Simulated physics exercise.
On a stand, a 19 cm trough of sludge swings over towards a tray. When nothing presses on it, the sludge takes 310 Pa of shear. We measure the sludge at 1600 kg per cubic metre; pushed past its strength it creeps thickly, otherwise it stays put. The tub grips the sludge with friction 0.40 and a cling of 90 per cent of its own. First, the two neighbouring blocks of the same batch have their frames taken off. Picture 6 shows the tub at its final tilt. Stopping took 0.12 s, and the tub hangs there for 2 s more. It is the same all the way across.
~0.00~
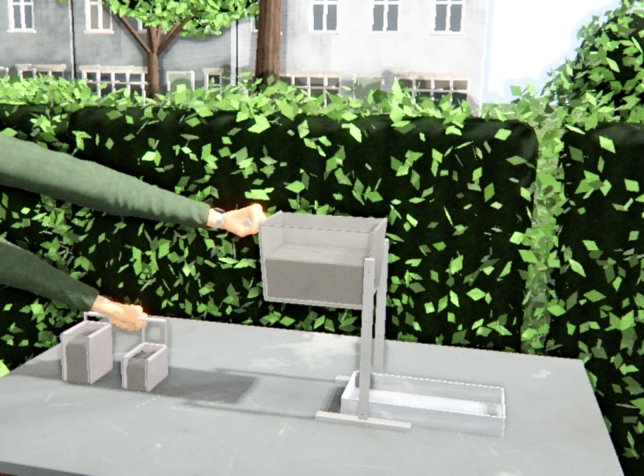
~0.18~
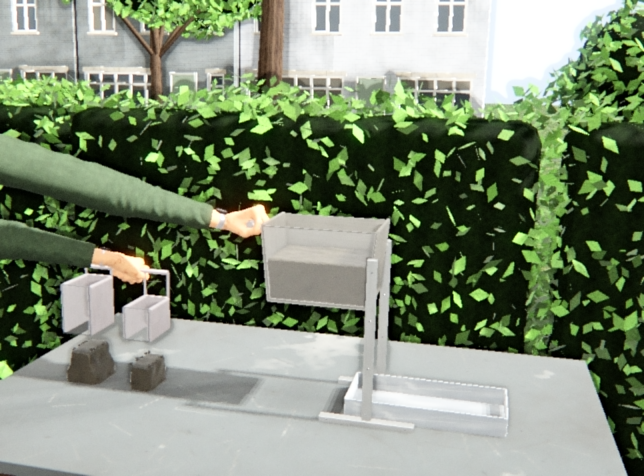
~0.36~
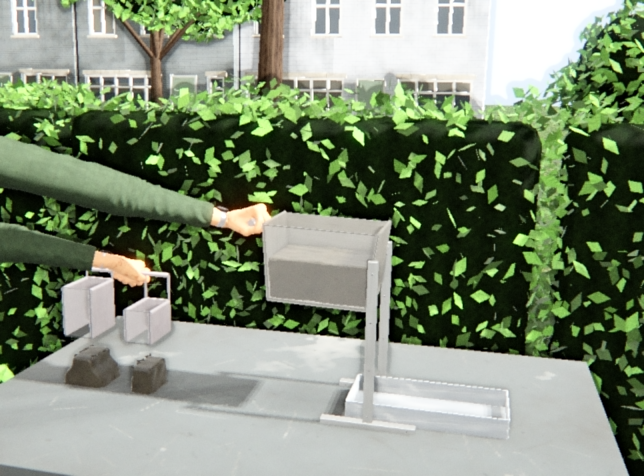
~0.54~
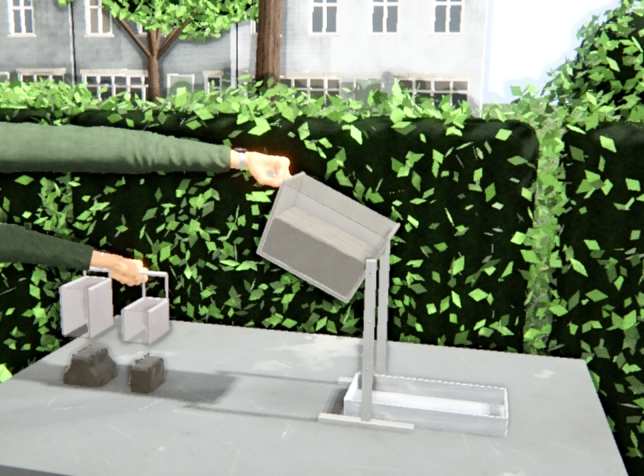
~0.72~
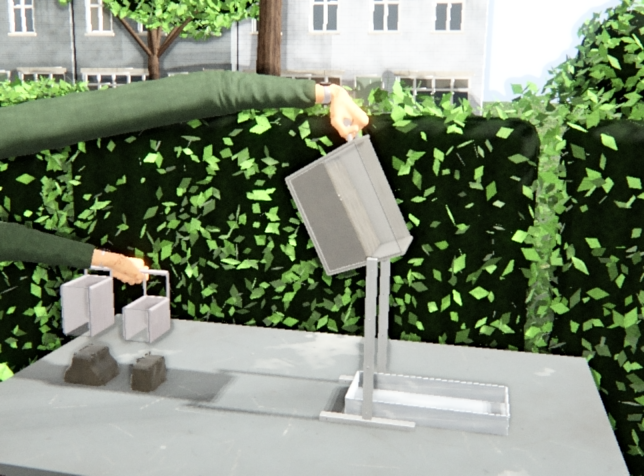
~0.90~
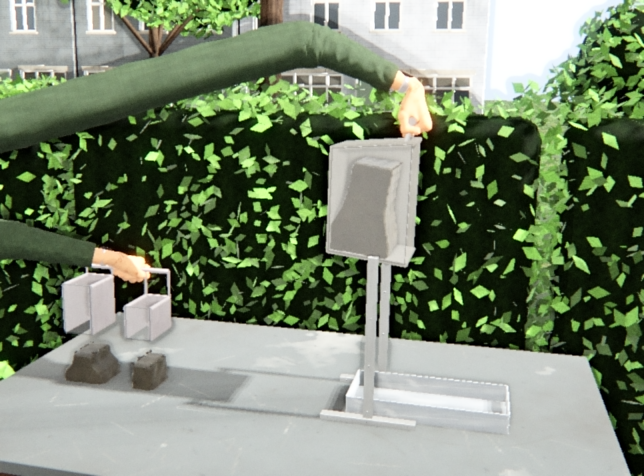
On an outdoor table, one hand lifts covers off two blocks, then another tilts a tub.
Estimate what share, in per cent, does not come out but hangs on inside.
Some 39 per cent hangs on inside.
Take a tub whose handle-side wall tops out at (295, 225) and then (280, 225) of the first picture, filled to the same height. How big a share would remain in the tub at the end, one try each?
First try about 55 per cent, second around 50 per cent.
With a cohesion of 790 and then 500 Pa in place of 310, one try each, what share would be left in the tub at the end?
Going in order, it's 55 % and then 45 %.
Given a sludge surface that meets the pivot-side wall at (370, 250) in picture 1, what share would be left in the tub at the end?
In that case, around 30 percent.
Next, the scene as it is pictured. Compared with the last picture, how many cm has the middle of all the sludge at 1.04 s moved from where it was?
About 10 cm.
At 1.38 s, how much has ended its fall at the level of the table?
About 50 %.
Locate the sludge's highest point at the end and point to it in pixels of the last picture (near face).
At about (349, 229).
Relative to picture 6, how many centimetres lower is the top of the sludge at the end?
The top ends up some 16 cm below its level in the last picture.
After 1.04 s, the tub is at 91 degrees and holds 70 %.
After 1.21 s, the tub is at 91 degrees and holds 41 %.
After 1.38 s, the tub is at 91 degrees and holds 39 %.
After 1.55 s, the tub is at 91 degrees and holds 39 %.
After 2.90 s, at the end, the tub is at 91 degrees and holds 39 %.
